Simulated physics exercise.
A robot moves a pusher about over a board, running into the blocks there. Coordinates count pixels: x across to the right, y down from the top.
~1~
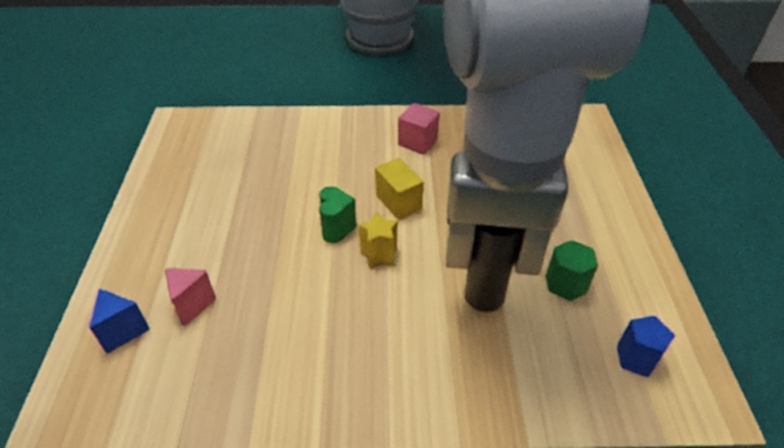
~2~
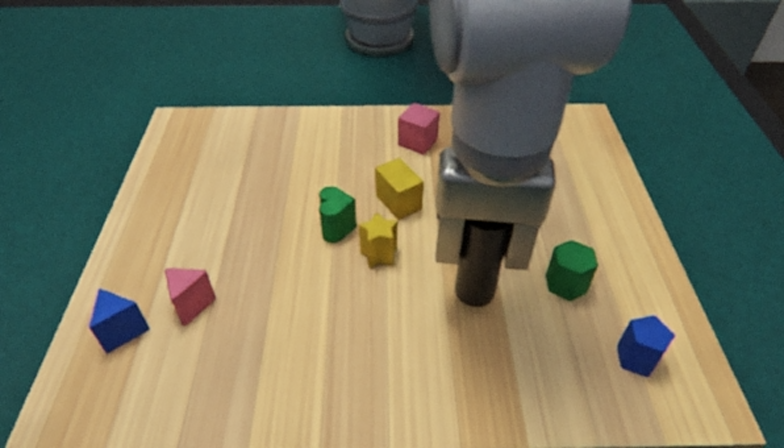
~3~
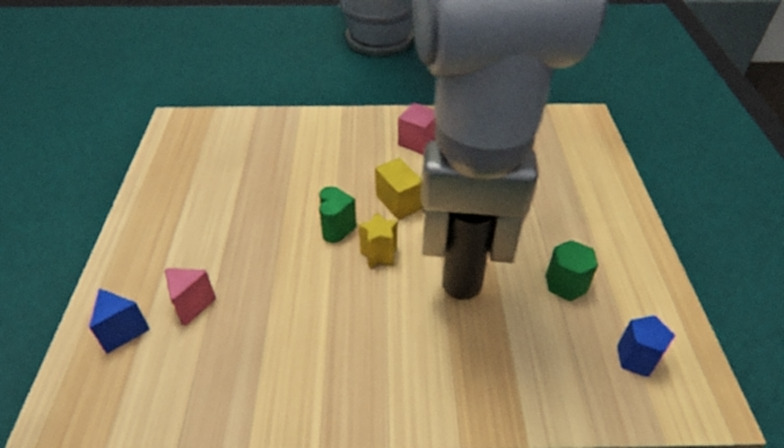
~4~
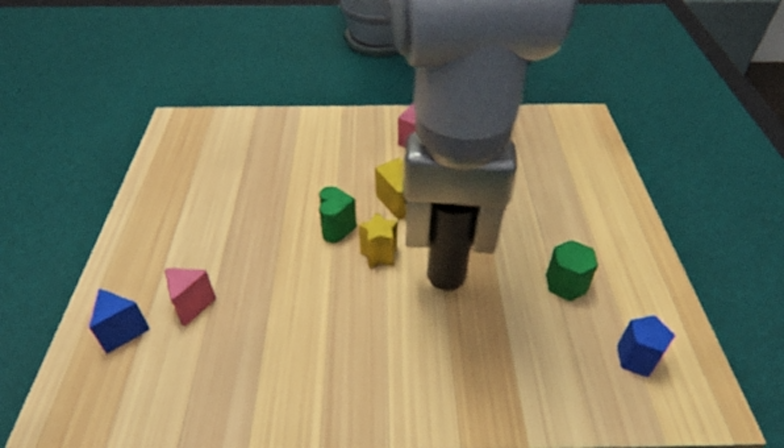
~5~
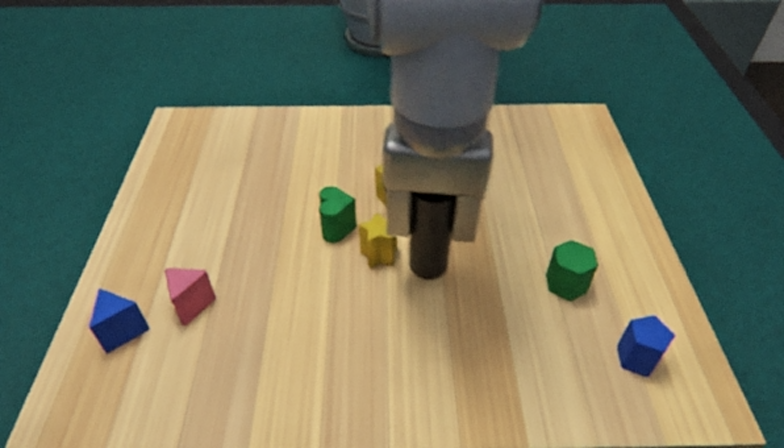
The video shows a robot arm with a dark cylindrical pusher moving left and slightly away across a wooden board toward a yellow star block, passing in front of yellow and red blocks, while the scattered coloured blocks remain still.
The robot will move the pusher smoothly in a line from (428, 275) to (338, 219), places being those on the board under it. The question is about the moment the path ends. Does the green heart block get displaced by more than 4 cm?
Yes.
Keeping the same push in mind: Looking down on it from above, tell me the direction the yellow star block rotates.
Counterclockwise from above.
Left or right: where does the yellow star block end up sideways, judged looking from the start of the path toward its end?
Displaced left.
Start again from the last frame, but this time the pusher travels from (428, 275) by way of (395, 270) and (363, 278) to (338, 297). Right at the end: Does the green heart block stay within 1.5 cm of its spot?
Short answer: Yes.
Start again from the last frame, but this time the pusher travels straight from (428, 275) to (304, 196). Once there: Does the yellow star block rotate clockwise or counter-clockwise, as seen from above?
Looking down: Anticlockwise.
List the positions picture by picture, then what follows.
The first picture shows pusher's lower end at (484, 296); green heart block at (334, 199); yellow star block at (379, 226); yellow rectangular block at (399, 174).
The second picture shows pusher at (475, 291); blocks still.
The third picture shows pusher at (462, 284); blocks still.
The fourth picture shows pusher at (446, 275); blocks still.
The fifth picture shows pusher at (429, 265); green heart block at (334, 199); yellow star block at (379, 226); yellow rectangular block hidden.
The first path, step by step. One third of the way, pusher at (396, 245); yellow star block at (363, 221).
Two thirds of the way, pusher at (365, 226); green heart block at (311, 190); yellow star block at (331, 208).
At the end, pusher at (337, 209); green heart block at (290, 184), turned 20° clockwise; yellow star block at (307, 204), turned 45° anticlockwise; yellow rectangular block still.
